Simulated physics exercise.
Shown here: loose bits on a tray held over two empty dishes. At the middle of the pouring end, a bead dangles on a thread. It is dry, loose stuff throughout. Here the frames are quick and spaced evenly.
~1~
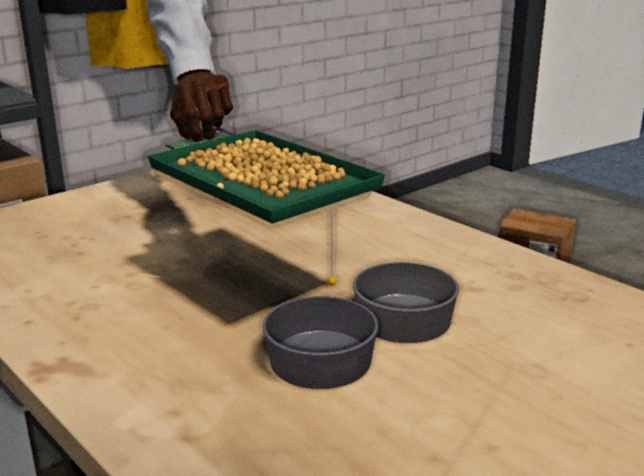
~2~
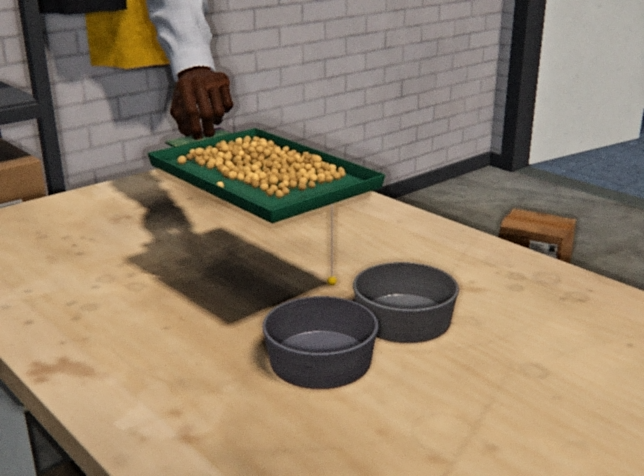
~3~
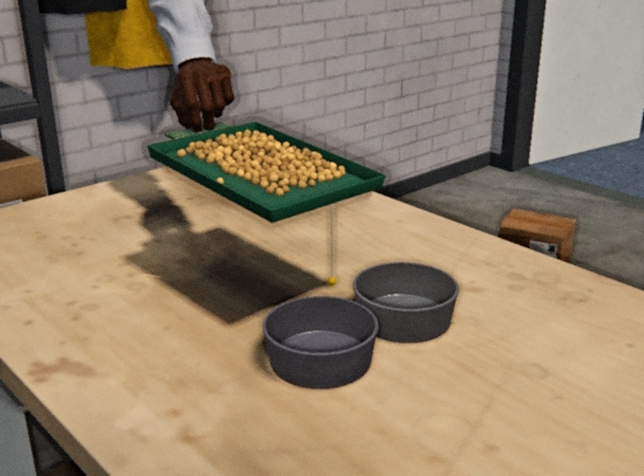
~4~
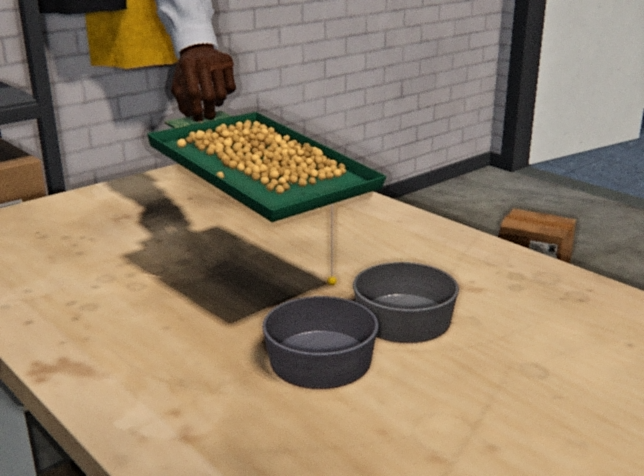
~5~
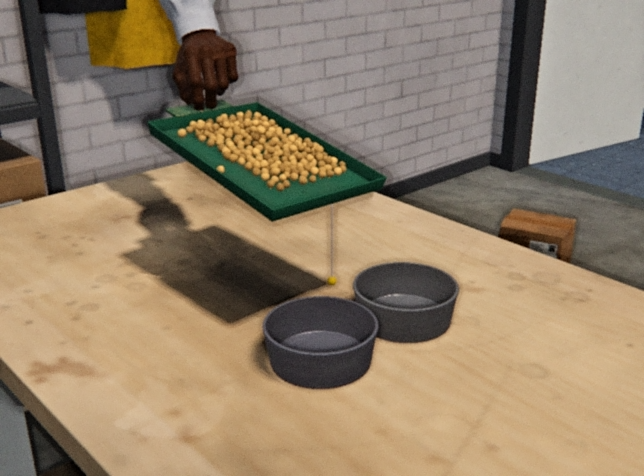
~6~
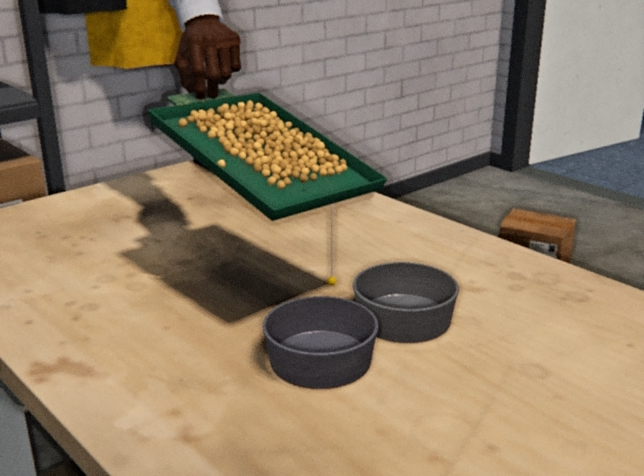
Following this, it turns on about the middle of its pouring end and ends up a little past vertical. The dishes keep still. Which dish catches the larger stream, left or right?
The right one.
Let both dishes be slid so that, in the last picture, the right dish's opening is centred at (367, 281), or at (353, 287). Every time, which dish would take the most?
First place: The rightmost dish. Second place: The rightmost dish.
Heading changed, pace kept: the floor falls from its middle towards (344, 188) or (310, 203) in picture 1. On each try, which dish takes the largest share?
Heading one: The dish placed right; heading two: The dish placed left.
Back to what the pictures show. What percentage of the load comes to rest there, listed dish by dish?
Left dish near 30 in a hundred; right dish near 60.
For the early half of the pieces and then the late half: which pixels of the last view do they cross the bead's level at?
Earlier portion about (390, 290); later portion about (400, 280).
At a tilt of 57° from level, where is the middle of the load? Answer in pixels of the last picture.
Centre estimate: (328, 152).
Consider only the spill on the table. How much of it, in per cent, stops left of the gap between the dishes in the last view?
Estimate: About 10 per cent.
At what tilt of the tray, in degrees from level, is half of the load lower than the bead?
Roughly 110 degrees at that moment.
Soon after the last picture, tray tipped steeply; nearly all on the tray; a stray few in the right dish.
A little later, tray tipped right over; nearly all on the tray; a stray few in the left dish; a stray few in the right dish.
Later still, tray tipped past a quarter turn; about a third in the left dish; about two thirds in the right dish; a small part outside both.
At rest, tray tipped past a quarter turn; about a third in the left dish; about two thirds in the right dish; a small part outside both.
